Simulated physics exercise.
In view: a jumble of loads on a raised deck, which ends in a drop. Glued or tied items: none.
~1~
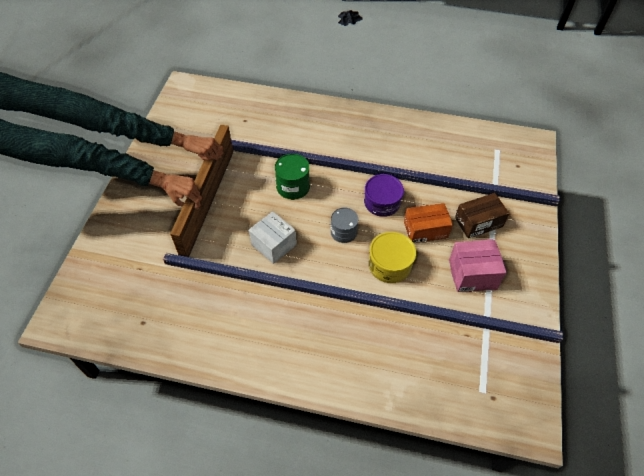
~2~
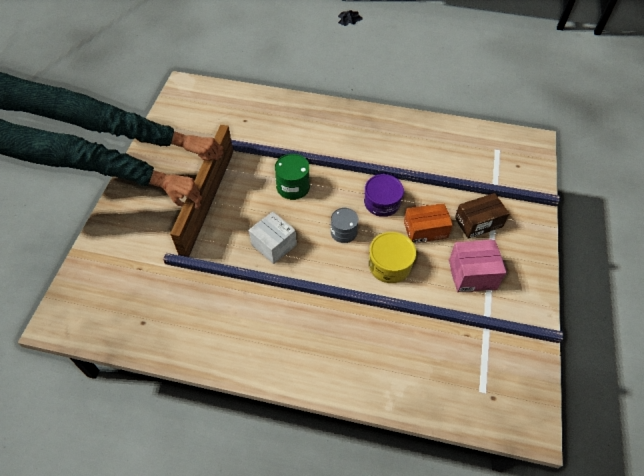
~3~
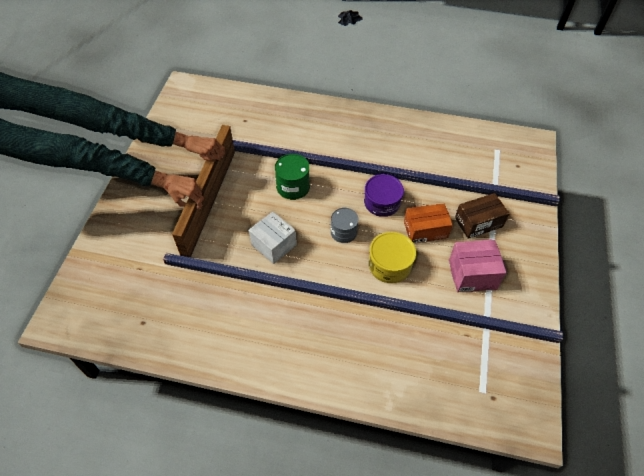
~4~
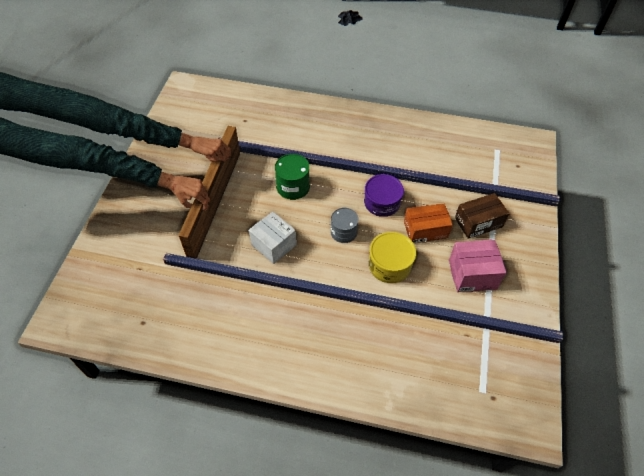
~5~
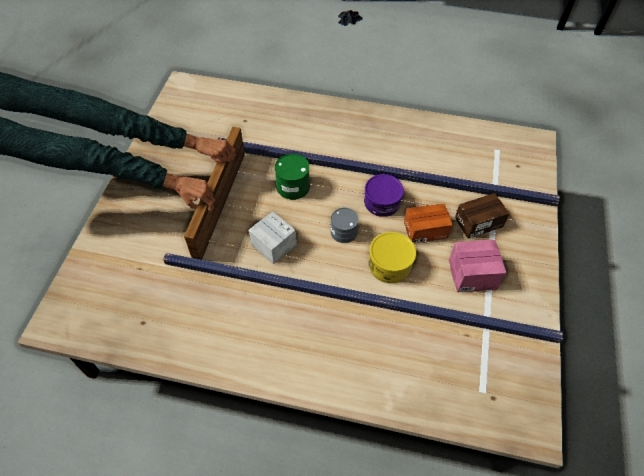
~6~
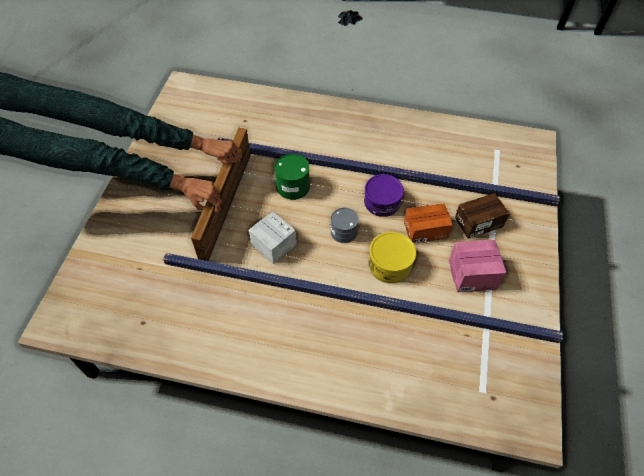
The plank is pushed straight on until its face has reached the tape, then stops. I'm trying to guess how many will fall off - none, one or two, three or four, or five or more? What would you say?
I'd say one or two.
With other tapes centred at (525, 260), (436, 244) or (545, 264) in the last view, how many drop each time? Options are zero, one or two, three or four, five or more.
Taking the places in the order asked: Five or over, then zero, then at least five.
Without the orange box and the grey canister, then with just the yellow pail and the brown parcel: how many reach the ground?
2 in the first try, 0 in the second.
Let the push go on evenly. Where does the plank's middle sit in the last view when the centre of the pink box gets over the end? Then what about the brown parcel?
I'd put it close to (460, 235), and close to (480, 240) for the other one.
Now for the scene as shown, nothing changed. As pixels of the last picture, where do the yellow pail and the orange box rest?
The yellow pail comes to rest at (551, 287), and the orange box comes to rest at (536, 244).
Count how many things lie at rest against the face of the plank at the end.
It's 3.
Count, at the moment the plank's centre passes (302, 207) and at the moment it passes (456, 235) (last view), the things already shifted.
First 2 and then 8.
Soon after, none off yet; brown parcel at rest near (481, 216); pink box at rest near (476, 266); orange box at rest near (428, 223).
By the end, the number that fall off is one or two; fallen, pink box and brown parcel.
